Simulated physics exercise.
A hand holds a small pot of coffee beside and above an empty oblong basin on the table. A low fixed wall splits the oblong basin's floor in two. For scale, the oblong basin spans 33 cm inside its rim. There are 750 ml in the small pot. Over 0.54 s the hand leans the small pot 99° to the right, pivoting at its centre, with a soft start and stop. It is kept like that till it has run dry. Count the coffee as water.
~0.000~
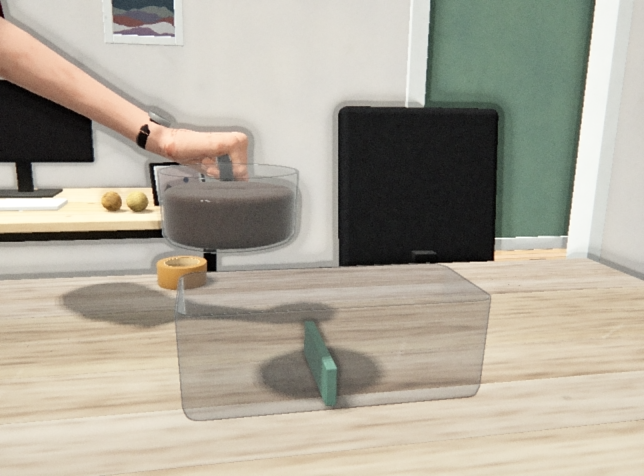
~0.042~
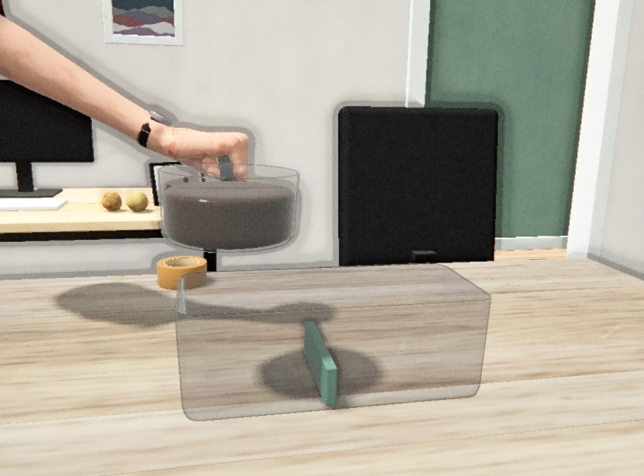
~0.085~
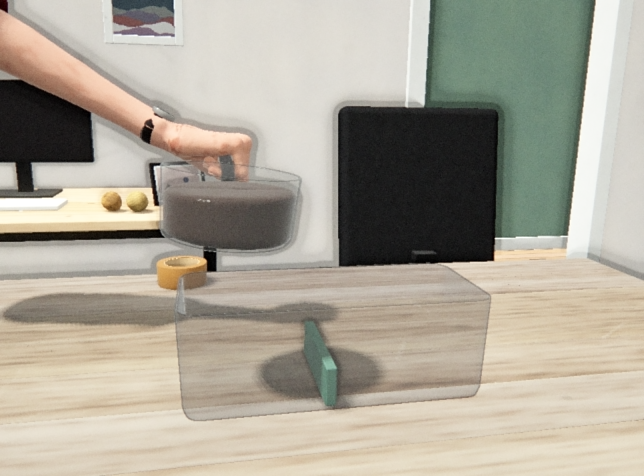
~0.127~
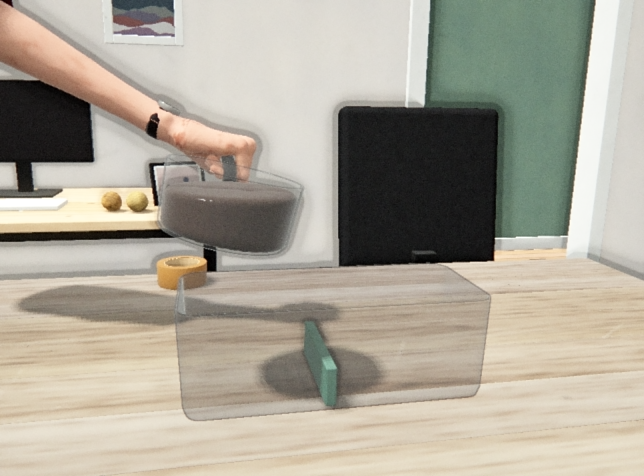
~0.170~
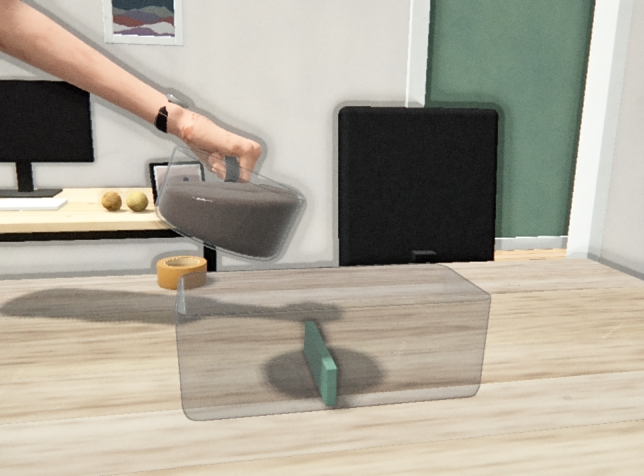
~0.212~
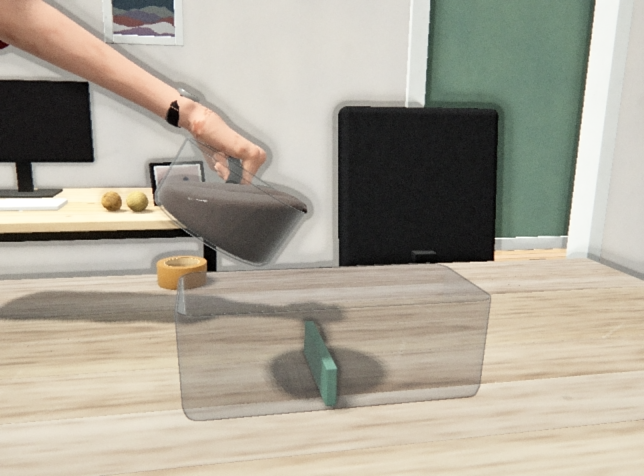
On a light wooden table, a hand holds a transparent pot of dark liquid above and beside a clear oblong basin with a green upright piece inside, then gradually leans the pot to the right.
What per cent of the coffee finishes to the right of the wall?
About 59 per cent.
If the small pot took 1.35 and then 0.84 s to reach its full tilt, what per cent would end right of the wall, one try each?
First 75, then 70 per cent.
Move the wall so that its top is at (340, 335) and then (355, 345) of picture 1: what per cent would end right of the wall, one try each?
First 25, then 10 per cent.
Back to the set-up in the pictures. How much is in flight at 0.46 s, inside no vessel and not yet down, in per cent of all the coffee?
About 30 per cent.
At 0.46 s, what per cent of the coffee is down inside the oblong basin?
Near 40 in a hundred.
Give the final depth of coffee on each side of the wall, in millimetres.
Some 14 mm on the left and 18 mm on the right.
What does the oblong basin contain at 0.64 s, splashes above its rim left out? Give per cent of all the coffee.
Some 88 per cent.
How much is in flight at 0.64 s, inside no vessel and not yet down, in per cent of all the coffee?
Near 5 in a hundred.
By 0.46 s the tilt is 94° and 29 per cent is still to pour, 7 is left of the wall and 33 right of it.
By 0.64 s the tilt is 99° and 8 per cent is still to pour, 27 is left of the wall and 60 right of it.
By 0.83 s the tilt is 99° and 2 per cent is still to pour, 37 is left of the wall and 58 right of it.
By 1.04 s the tilt is 99° and 1 per cent is still to pour, 40 is left of the wall and 58 right of it.
At rest 40 per cent lies left of the wall, 59 right of it and 1 outside.
